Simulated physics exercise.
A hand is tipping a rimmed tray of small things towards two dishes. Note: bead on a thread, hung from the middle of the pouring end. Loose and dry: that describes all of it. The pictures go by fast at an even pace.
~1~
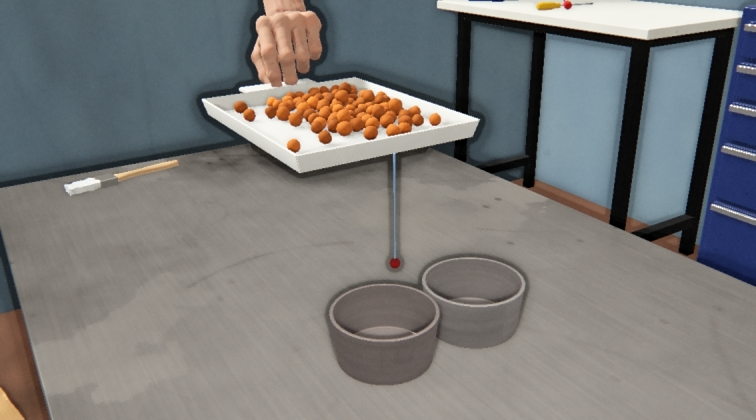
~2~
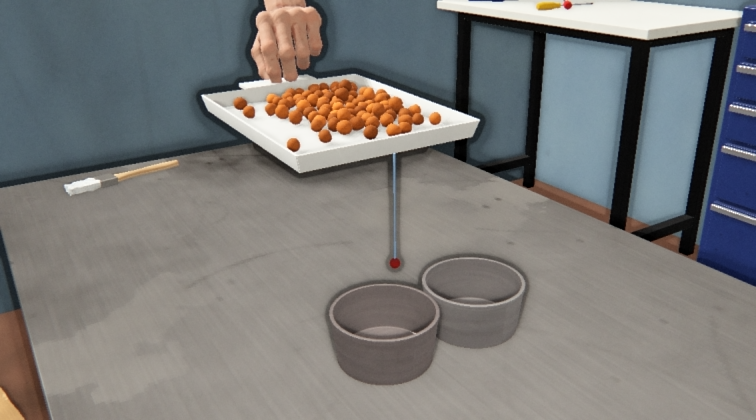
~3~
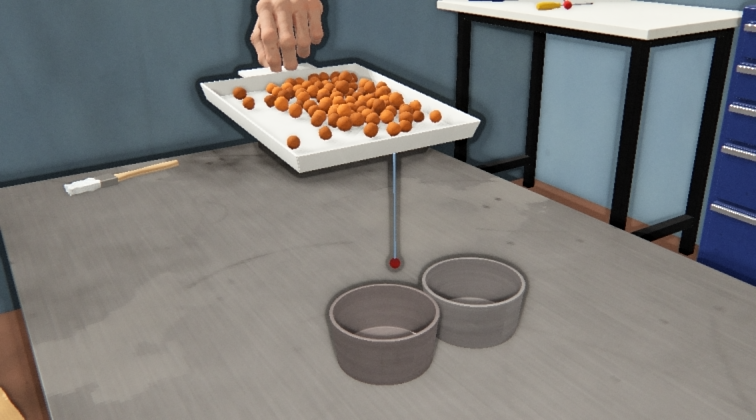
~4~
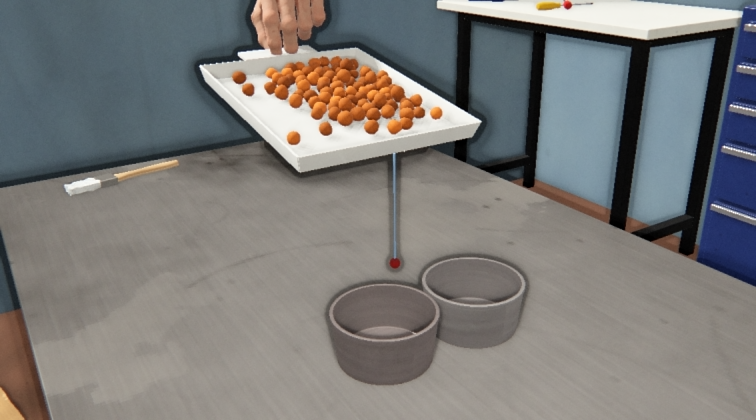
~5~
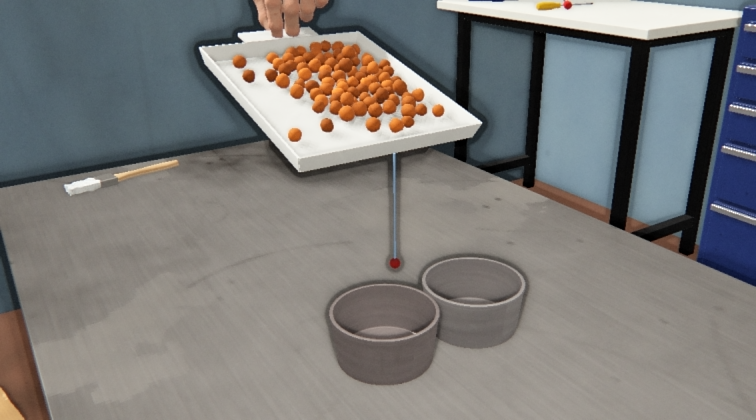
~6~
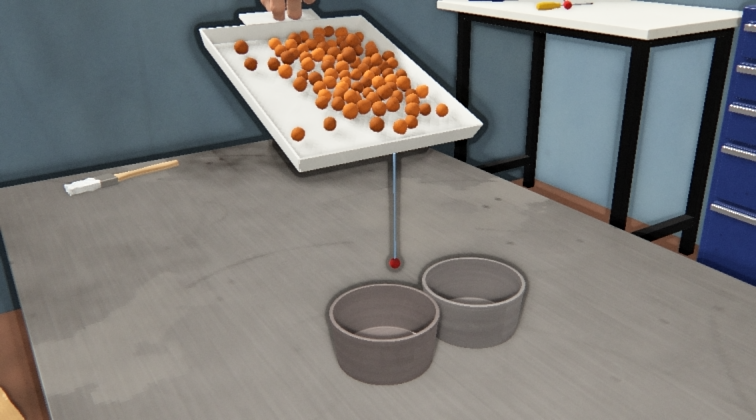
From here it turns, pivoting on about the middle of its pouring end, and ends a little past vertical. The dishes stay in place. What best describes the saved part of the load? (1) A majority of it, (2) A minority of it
Answer: 1.
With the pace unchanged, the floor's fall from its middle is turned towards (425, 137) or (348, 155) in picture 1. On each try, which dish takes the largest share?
Rightward dish on the first try, Leftward dish on the second.
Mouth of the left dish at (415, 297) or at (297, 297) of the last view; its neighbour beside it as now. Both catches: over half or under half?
Taking the tries in order: A major share, followed by a minor share.
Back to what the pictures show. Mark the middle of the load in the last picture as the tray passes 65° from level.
Roughly at (408, 128).
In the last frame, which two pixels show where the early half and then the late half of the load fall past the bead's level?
Points: About (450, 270), then about (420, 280).
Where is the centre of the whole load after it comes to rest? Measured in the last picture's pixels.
The centre comes to rest near (453, 322).
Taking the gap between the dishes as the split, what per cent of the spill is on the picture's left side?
Around 40 percent of the pieces.
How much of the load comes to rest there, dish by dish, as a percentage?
About 30 % ends in the left dish and about 50 % in the right dish.
Shortly afterwards, tray tipped steeply; the bulk on the tray; only a few in the right dish; a little in the air.
Next, tray tipped past a quarter turn; a little on the tray; near a quarter in the left dish; near a third in the right dish; a little outside both; near a quarter in the air.
Some moments later, tray tipped past a quarter turn; near a third in the left dish; near half in the right dish; near a quarter outside both.
In the end, tray tipped past a quarter turn; near a third in the left dish; near half in the right dish; near a quarter outside both.
